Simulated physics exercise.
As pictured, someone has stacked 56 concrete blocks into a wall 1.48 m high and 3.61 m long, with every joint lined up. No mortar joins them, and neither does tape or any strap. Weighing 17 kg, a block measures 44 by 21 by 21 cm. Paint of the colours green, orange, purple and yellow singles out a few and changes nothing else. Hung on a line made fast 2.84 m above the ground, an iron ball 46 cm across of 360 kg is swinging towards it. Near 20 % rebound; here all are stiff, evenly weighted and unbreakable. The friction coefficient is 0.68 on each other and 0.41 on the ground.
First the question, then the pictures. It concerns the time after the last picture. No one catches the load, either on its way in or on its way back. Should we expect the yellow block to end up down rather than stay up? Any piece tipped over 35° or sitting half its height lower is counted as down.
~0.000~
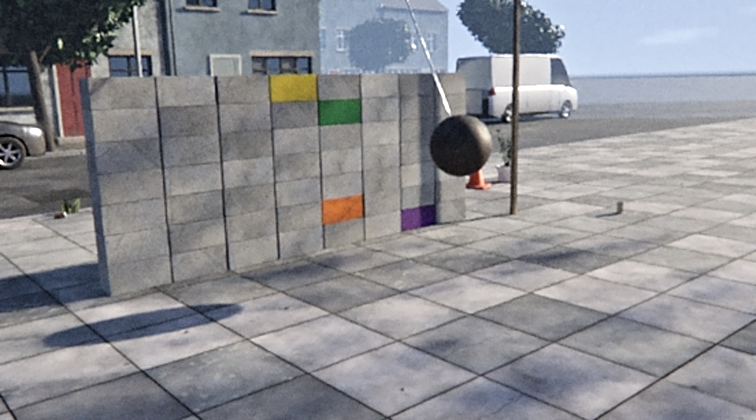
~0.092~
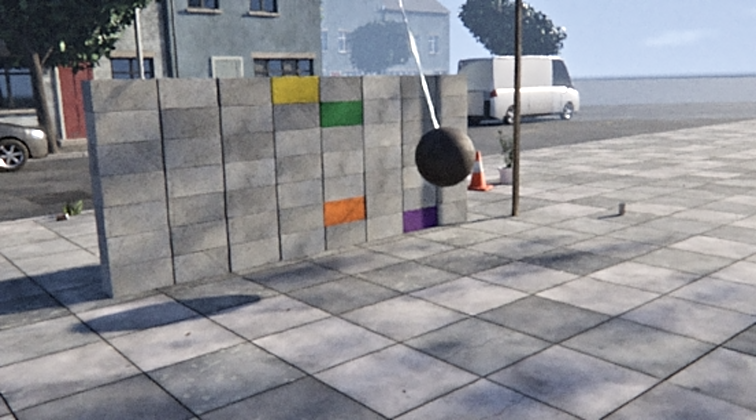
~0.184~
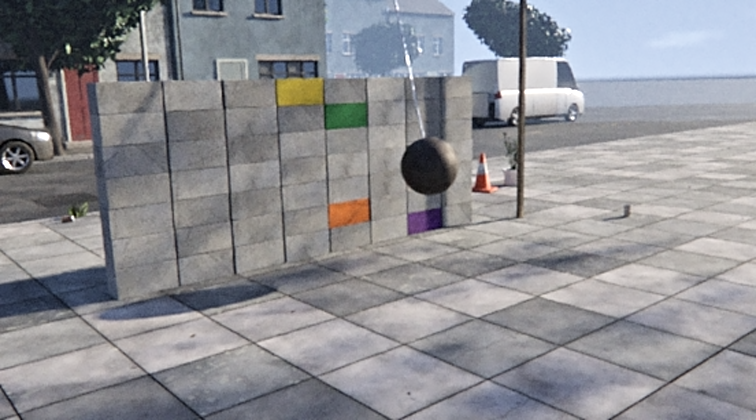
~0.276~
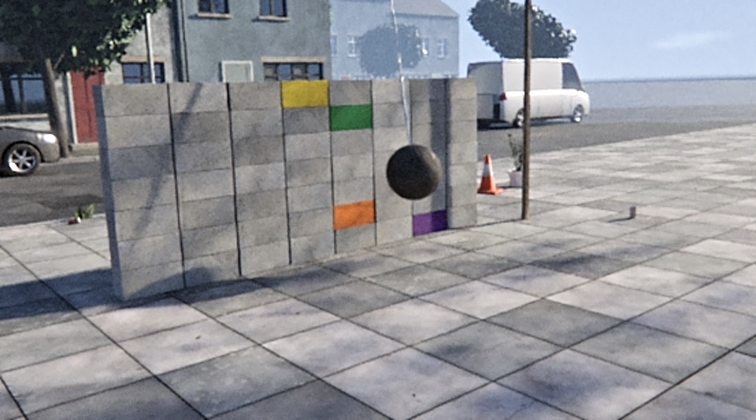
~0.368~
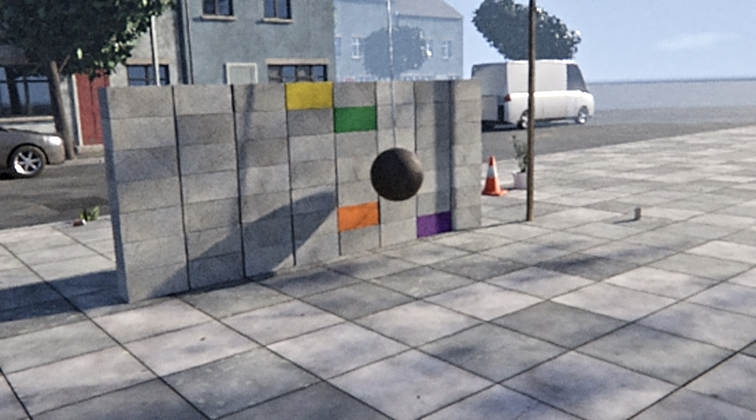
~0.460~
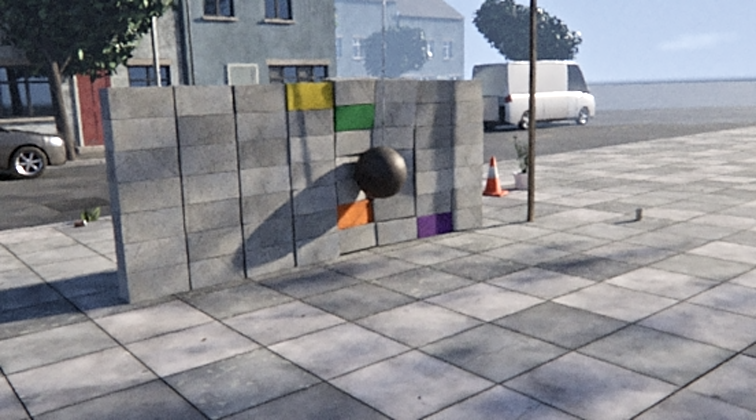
No, it does stay up.
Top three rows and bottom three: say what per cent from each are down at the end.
Of the top ones 20 percent, of the bottom ones 20 percent.
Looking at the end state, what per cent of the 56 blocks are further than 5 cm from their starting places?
Displaced: 25 %.
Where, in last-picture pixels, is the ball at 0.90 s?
It should be about (331, 150) in pixels.
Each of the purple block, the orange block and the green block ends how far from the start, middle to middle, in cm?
Approx. shifts in cm - purple: 0; orange: 60; green: 120.
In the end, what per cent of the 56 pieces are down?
Somewhere near 25 in a hundred.
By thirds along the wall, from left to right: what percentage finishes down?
0 / 50 / 30 %, left to right.
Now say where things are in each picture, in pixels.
In the first frame (places mark the middle of the side facing us; the camera pans a little), ball (466, 137) line 27° before plumb; yellow block (294, 88); green block (340, 112); orange block (343, 209); nothing disturbed.
The second frame shows ball (450, 151) line 22° before plumb; yellow block (296, 90).
The third frame shows ball (434, 163) line 16° before plumb; yellow block (301, 92).
The fourth frame shows ball (417, 172) line 9° before plumb; yellow block (306, 94).
The fifth frame shows ball (400, 177) line 2° before plumb; yellow block (310, 96).
The sixth frame shows ball (382, 180) line 4° past plumb; yellow block (311, 96); green block (356, 117) leaning 7°; orange block (355, 214) leaning 5°; steepest lean 7°, the block at (397, 91); 16 disturbed, none down.
After 0.62 s, line 12° past plumb; none of the 56 blocks down, 21 disturbed; yellow block unmoved; green block leaning 22°.
After 0.90 s, line 23° past plumb; 14 of the 56 blocks down; yellow block unmoved; green block on its side.
After 1.44 s, line 21° past plumb; 14 of the 56 blocks down; yellow block unmoved; orange block on its side.
At rest (3.2 s), line 9° before plumb; 14 of the 56 blocks down; yellow block unmoved; green block on its side; orange block on its side. As the last picture would show them, middles, yellow block near (303, 97), green block near (283, 243).
